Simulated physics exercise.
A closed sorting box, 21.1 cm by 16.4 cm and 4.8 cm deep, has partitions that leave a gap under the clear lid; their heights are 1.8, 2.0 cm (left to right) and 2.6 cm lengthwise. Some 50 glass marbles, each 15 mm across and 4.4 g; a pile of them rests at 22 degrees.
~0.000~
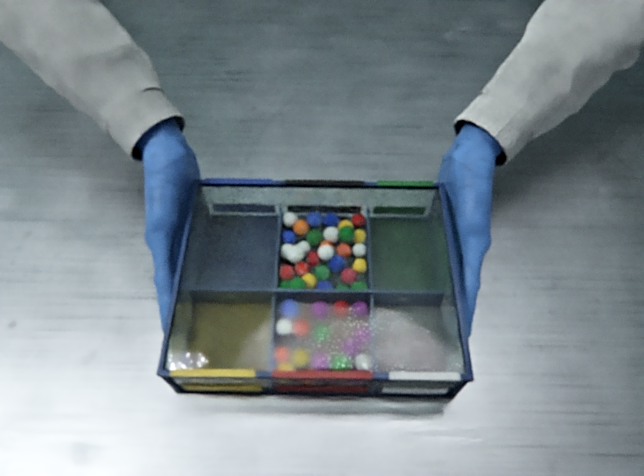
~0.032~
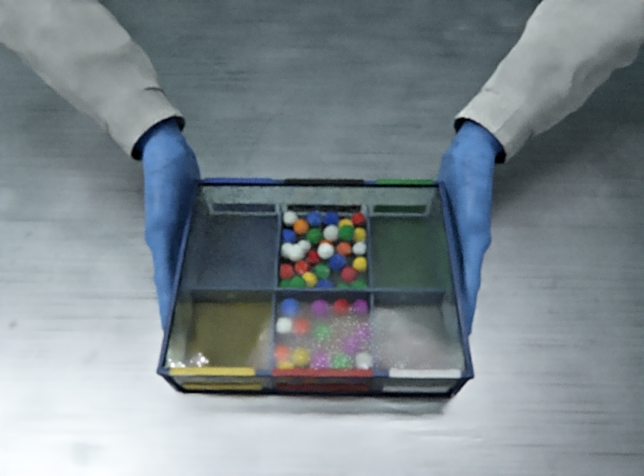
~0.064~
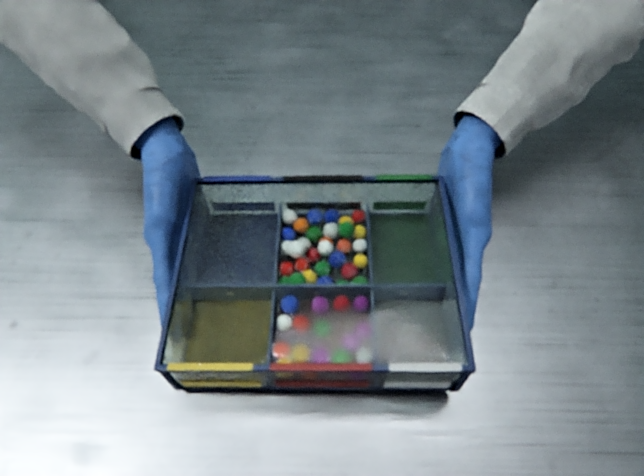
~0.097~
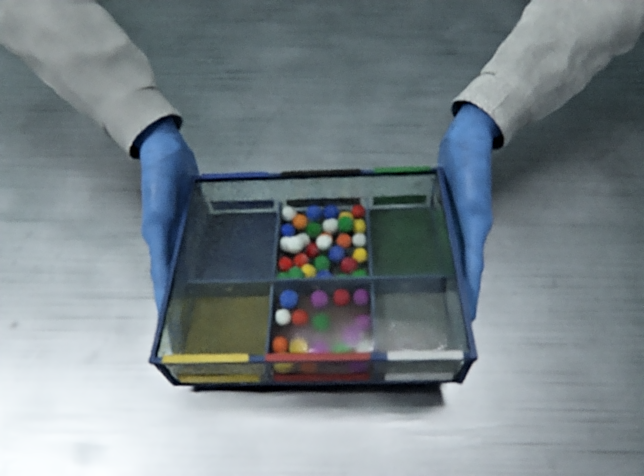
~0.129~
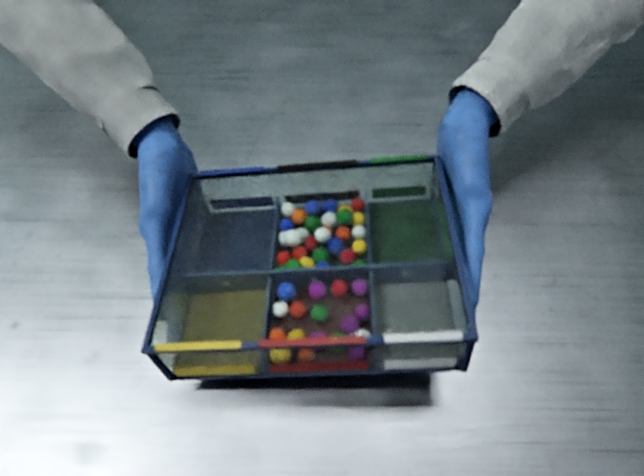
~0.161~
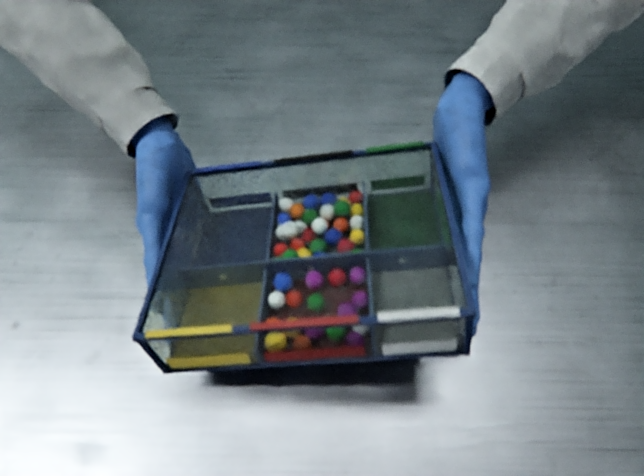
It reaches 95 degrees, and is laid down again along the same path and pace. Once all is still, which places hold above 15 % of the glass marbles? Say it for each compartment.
Red: Under, blue: Over, green: Under, yellow: Under, white: Under, black: Over.
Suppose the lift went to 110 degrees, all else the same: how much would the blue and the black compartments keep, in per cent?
Then: Blue 65; black 30.
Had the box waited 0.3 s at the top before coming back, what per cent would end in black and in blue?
Then: Black 30; blue 70.
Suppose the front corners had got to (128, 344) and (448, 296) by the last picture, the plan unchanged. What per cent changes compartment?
It would be near 90 per cent.
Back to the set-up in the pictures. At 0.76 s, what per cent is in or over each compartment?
Red 35, blue 10, green 0, yellow 0, white 0, black 55.
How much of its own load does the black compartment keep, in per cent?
About 30 per cent.
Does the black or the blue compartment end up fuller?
The blue compartment.
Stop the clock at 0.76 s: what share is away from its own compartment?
Roughly 10 per cent.
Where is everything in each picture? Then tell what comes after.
In the first picture, box tilt 0 degrees, front corners at (163, 371) and (467, 375); red 35 %, black 65 %.
In the second picture, box tilt 1 degrees, front corners at (163, 369) and (467, 373).
In the third picture, box tilt 3 degrees, front corners at (161, 365) and (469, 366).
In the fourth picture, box tilt 6 degrees, front corners at (156, 358) and (470, 354), lowest corner left back.
In the fifth picture, box tilt 10 degrees, front corners at (149, 348) and (471, 335), lowest corner left back.
In the sixth picture, box tilt 15 degrees, front corners at (140, 335) and (468, 311), lowest corner left back; red 35 %, black 65 %. Its pace works out near 150 degrees a second.
Then, at 0.76 s, tilt 95 degrees; red 35 %, blue 10 %, black 55 %.
After 1.17 s, tilt 41 degrees; blue 70 %, yellow 5 %, black 25 %.
Then, at 1.65 s, tilt 0 degrees; blue 70 %, yellow 5 %, black 25 %.
In the end, at 2.4 s, red 0 %, blue 70 %, green 0 %, yellow 5 %, white 0 %, black 25 %.
